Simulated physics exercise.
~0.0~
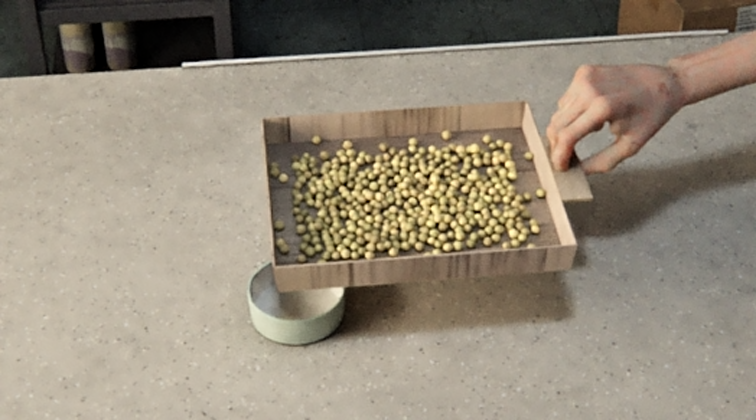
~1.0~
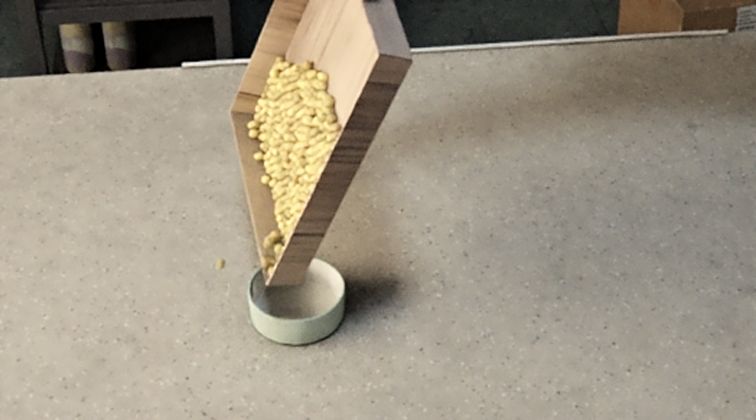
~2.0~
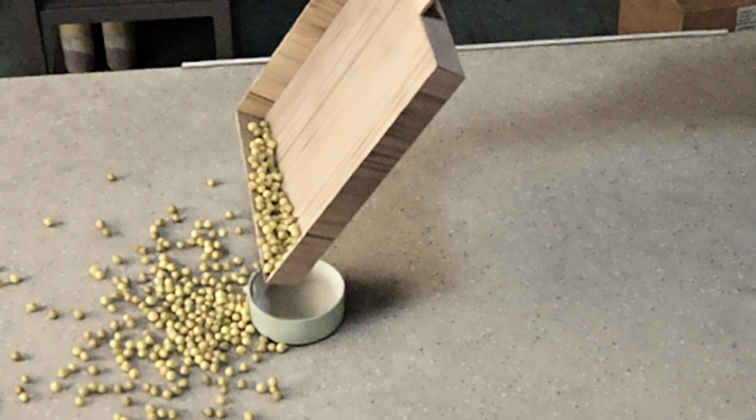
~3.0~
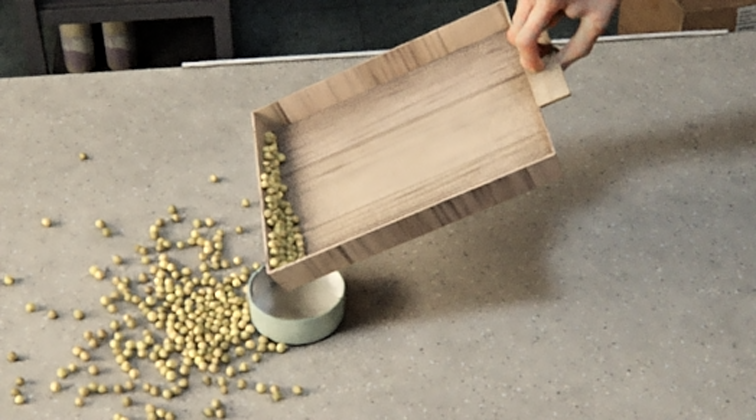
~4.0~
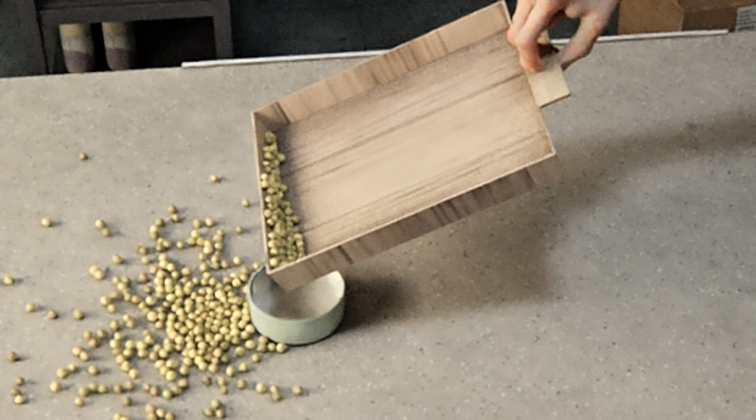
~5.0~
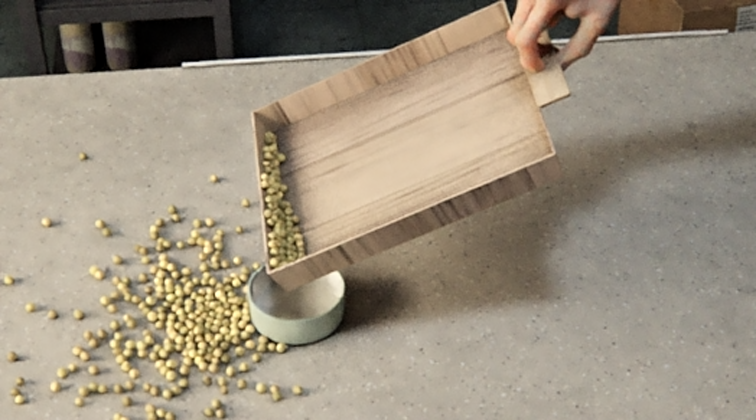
On a speckled grey countertop, a hand holds a shallow wooden tray of yellow-green soya beans by its handle, with a small pale green dish standing beneath its left corner. The tray tips steeply to the left, and the beans slide down toward the lower corner above the dish. Many spill onto the counter, scattering to the left of the dish. The hand then tilts the tray partway back and holds it still. At the end, most beans lie spread on the counter, some remain lined along the tray's left side, and the dish looks empty.
